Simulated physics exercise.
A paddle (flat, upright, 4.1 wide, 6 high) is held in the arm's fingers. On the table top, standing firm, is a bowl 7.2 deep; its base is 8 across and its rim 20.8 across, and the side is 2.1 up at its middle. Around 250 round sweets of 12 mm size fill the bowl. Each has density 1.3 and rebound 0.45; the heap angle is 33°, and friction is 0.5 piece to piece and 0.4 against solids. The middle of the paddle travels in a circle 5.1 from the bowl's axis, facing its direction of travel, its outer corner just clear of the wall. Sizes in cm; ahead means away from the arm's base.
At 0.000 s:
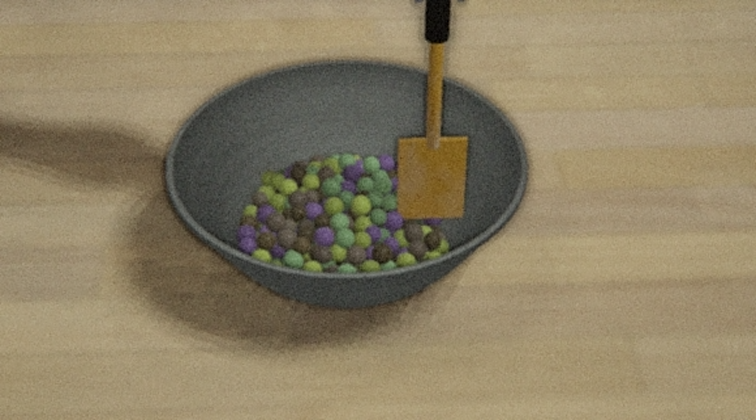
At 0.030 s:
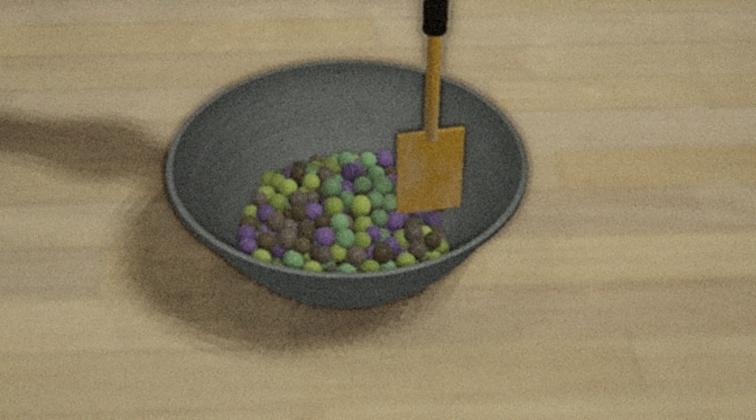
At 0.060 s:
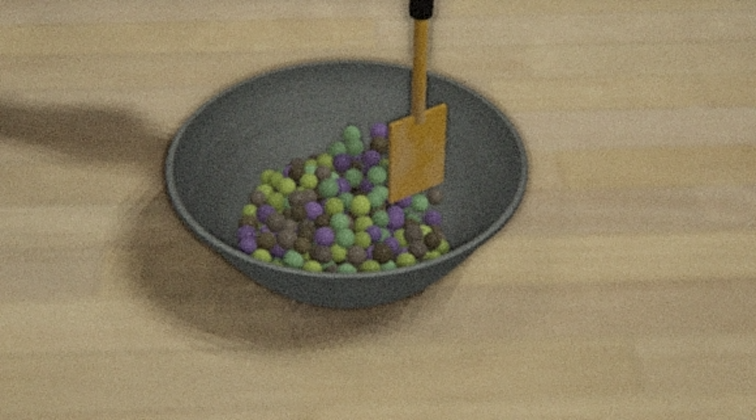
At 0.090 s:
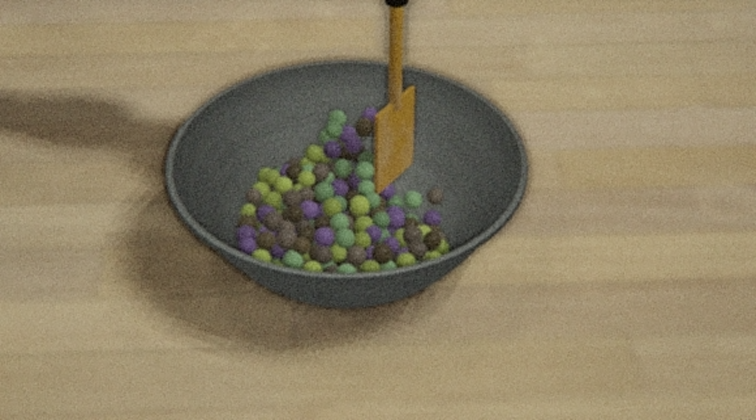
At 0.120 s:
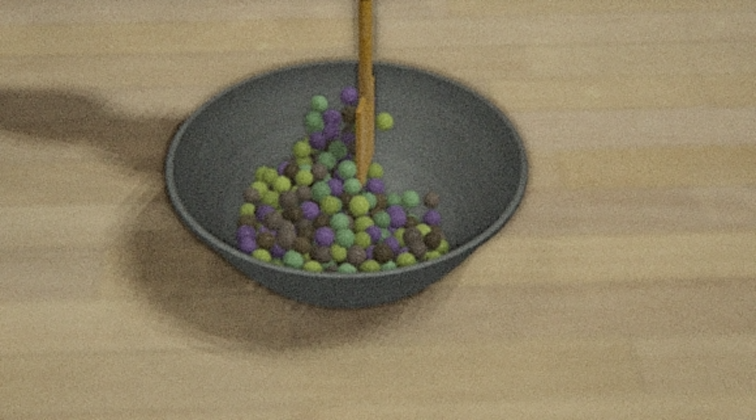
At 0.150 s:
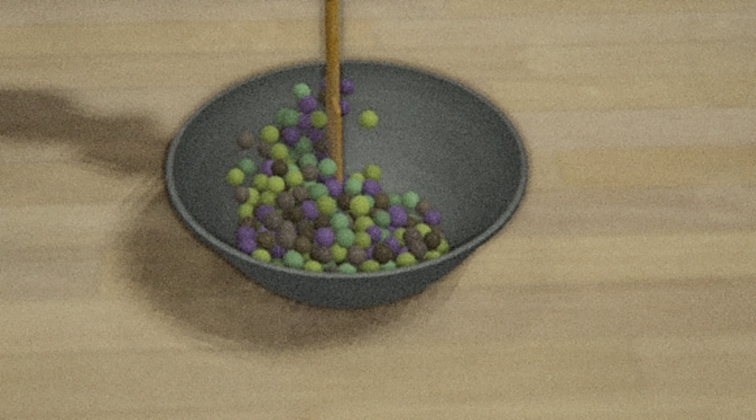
In the video, an orange paddle with a black grip sweeps leftward along the far side of a gray bowl on a wooden table, turning edge-on as it pushes green, purple and brown balls up the bowl's back left side.
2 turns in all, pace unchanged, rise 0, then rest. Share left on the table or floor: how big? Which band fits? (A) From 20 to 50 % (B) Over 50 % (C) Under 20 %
The answer is C.
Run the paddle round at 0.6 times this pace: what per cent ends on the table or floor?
I'd put it near 0 %.
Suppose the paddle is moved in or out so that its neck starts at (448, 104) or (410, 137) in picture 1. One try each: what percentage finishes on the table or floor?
I'd guess some 0 and 0 percent.
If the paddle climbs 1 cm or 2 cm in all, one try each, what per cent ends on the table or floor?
Estimates: 5 % then 5 %.
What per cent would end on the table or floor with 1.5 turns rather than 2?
5 %.
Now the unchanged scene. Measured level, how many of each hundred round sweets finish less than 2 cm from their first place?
Estimate: 15 per cent.
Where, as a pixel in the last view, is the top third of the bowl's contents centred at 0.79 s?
Estimated centre: (272, 248).
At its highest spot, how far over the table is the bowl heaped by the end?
It reaches some 5.5 cm above the table.
After 0.47 s, 341° round, highest piece 9 above the table; 236 in the bowl, 7 on the table or floor, 4 in flight or on the tool.
After 0.79 s, 224° round, highest piece 9 above the table; 233 in the bowl, 12 on the table or floor, 2 in flight or on the tool.
After 1.15 s, 0° round, highest piece 8 above the table; 227 in the bowl, 19 on the table or floor, 1 in flight or on the tool.
After 1.85 s, 0° round, highest piece 5 above the table; 227 in the bowl, 20 on the table or floor.
In the end, 227 in the bowl, 20 on the table or floor. That is 8 % on the table or floor.
